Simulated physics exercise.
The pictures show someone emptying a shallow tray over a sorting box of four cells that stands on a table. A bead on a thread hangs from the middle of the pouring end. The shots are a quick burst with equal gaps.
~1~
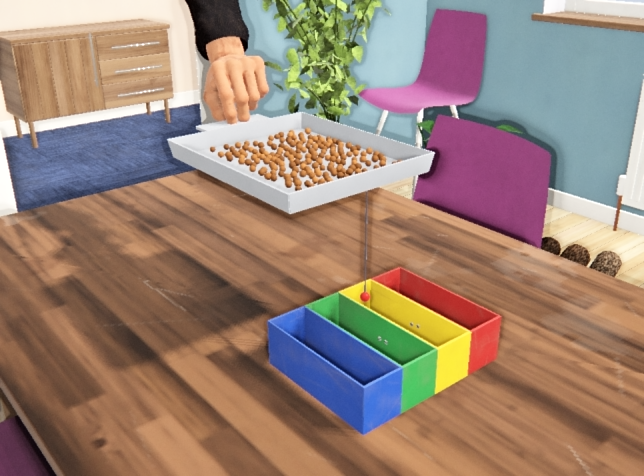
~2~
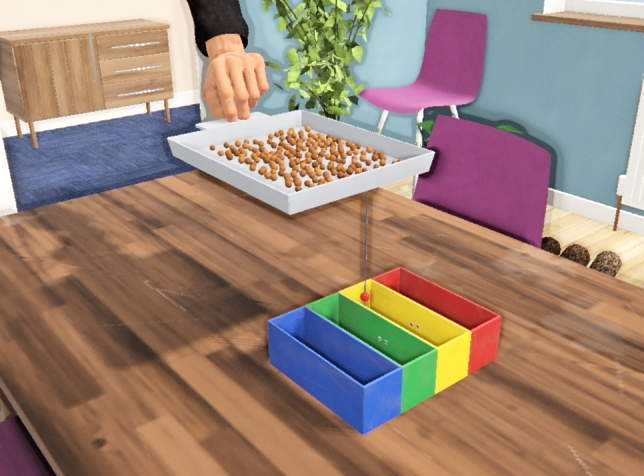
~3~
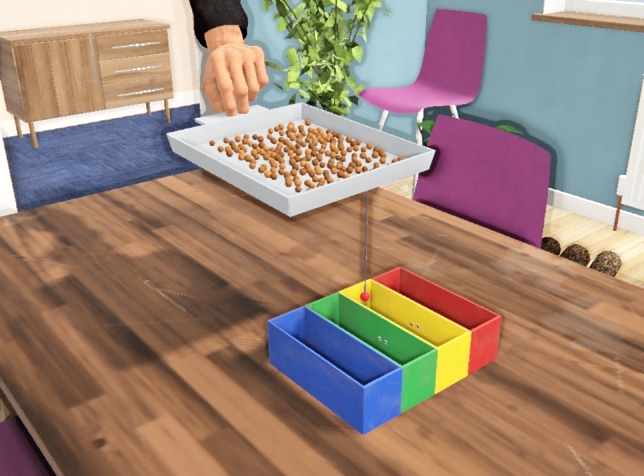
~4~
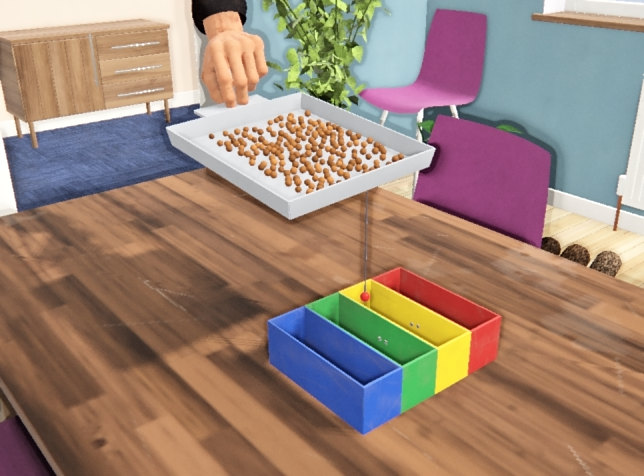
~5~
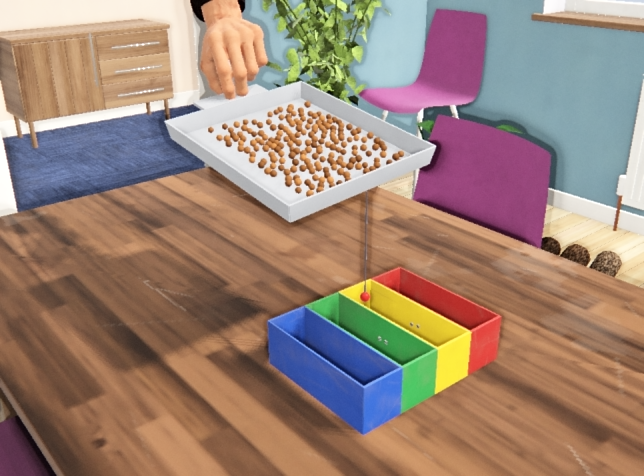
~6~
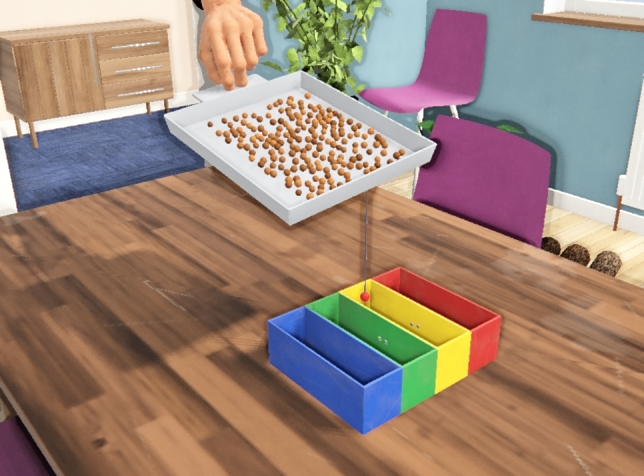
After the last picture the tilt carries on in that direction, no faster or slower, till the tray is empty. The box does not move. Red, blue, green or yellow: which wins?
The blue one ends fullest.
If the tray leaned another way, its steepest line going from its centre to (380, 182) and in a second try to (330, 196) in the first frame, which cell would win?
In turn: The red cell; the blue one.
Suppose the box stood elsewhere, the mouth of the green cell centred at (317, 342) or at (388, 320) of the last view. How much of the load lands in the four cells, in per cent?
In turn 100 and 0 in a hundred.
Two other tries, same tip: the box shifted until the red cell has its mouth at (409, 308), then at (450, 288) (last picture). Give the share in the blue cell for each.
Near 80 % and 0 %.
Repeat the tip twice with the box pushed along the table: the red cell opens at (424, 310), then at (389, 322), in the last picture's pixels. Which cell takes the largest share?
First that blue cell, then the cell in green.
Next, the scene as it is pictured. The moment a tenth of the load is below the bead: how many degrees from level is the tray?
At some 80 degrees.
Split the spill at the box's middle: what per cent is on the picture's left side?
Roughly 100 in a hundred.
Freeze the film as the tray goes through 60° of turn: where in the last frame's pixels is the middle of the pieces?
Near (308, 184).
Shortly afterwards, tray tipped steeply; all but a few on the tray; a little falling or outside the box.
Next, tray tipped right over; a little on the tray; near a third in the blue cell; near half falling or outside the box.
Some moments later, tray tipped past a quarter turn; near half in the blue cell; near half falling or outside the box.
In the end, tray tipped past a quarter turn; near half in the blue cell; none at all in the green cell; none at all in the yellow cell; none at all in the red cell; near half outside the box.
